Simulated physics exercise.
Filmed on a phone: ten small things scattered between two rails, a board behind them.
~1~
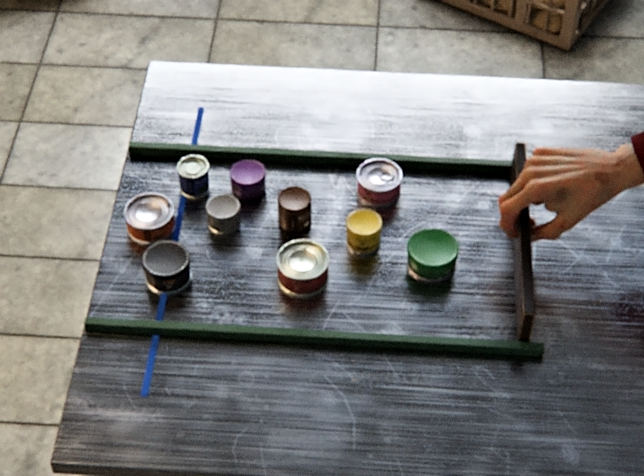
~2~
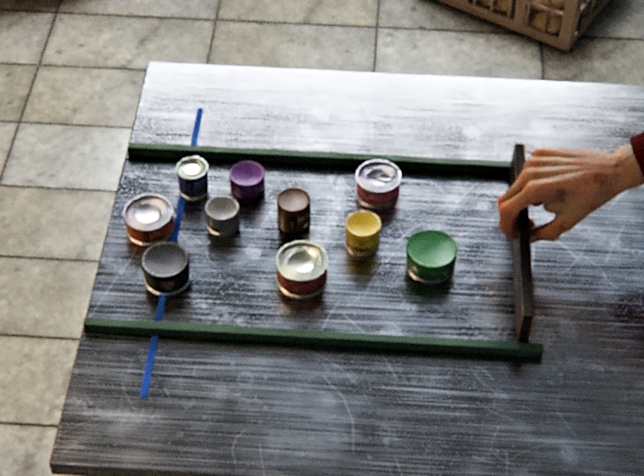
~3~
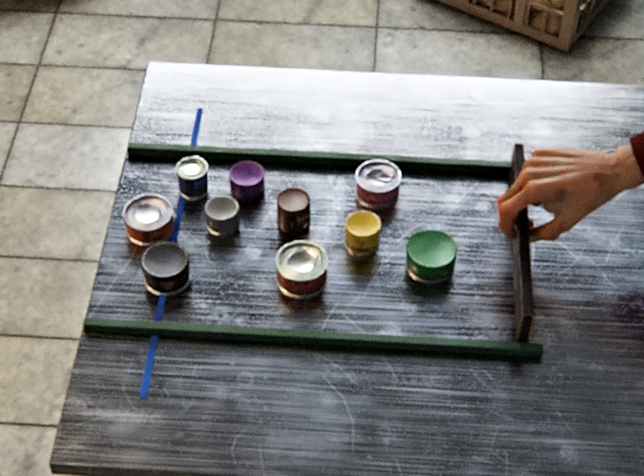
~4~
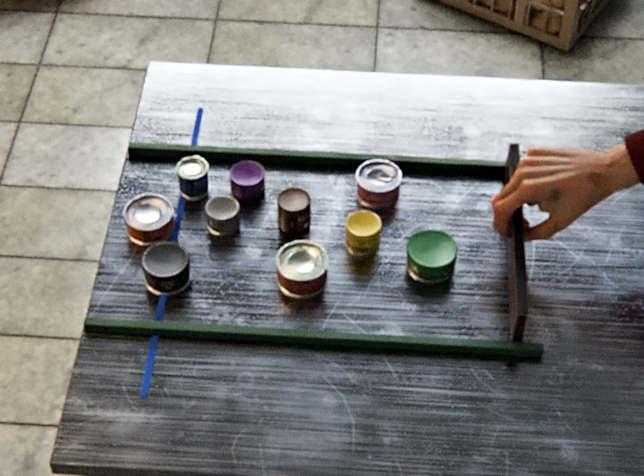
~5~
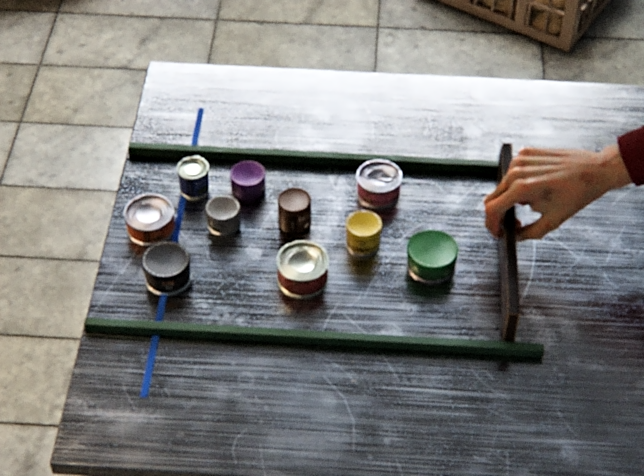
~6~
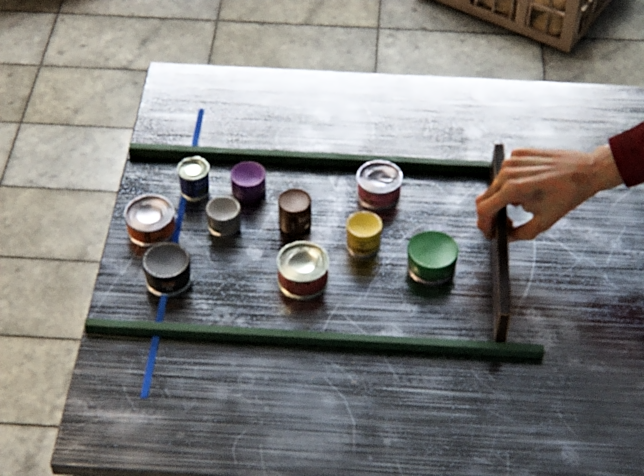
On a dark tabletop, a hand slides a dark board slightly left between two green rails, the scattered small pots staying still.
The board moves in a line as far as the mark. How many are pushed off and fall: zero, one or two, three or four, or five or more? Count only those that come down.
As it turns out, the number that fall off is one or two.
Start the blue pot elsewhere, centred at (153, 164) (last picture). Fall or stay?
From there it falls.
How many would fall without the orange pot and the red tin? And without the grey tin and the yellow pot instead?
1 in the first case, 1 in the second.
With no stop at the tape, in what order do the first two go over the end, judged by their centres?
The order is the orange pot, the blue pot.
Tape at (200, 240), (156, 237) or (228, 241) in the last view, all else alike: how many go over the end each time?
Try by try, 0, 4 and 0.
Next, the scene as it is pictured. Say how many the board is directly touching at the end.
4 of them.
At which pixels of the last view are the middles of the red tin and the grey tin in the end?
First (140, 278), then (129, 214).
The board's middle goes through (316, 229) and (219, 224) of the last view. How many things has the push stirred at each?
The counts are 5 and 10.
Early on, none off yet; orange pot at rest near (150, 220); black tin at rest near (167, 269); blue pot at rest near (194, 179).
A while later, none off yet; orange pot travelled a little near (137, 219); black tin travelled a little near (150, 266); blue pot travelled about its own width near (146, 178).
Finally, the number that fall off is one or two; lost, blue pot and orange pot.
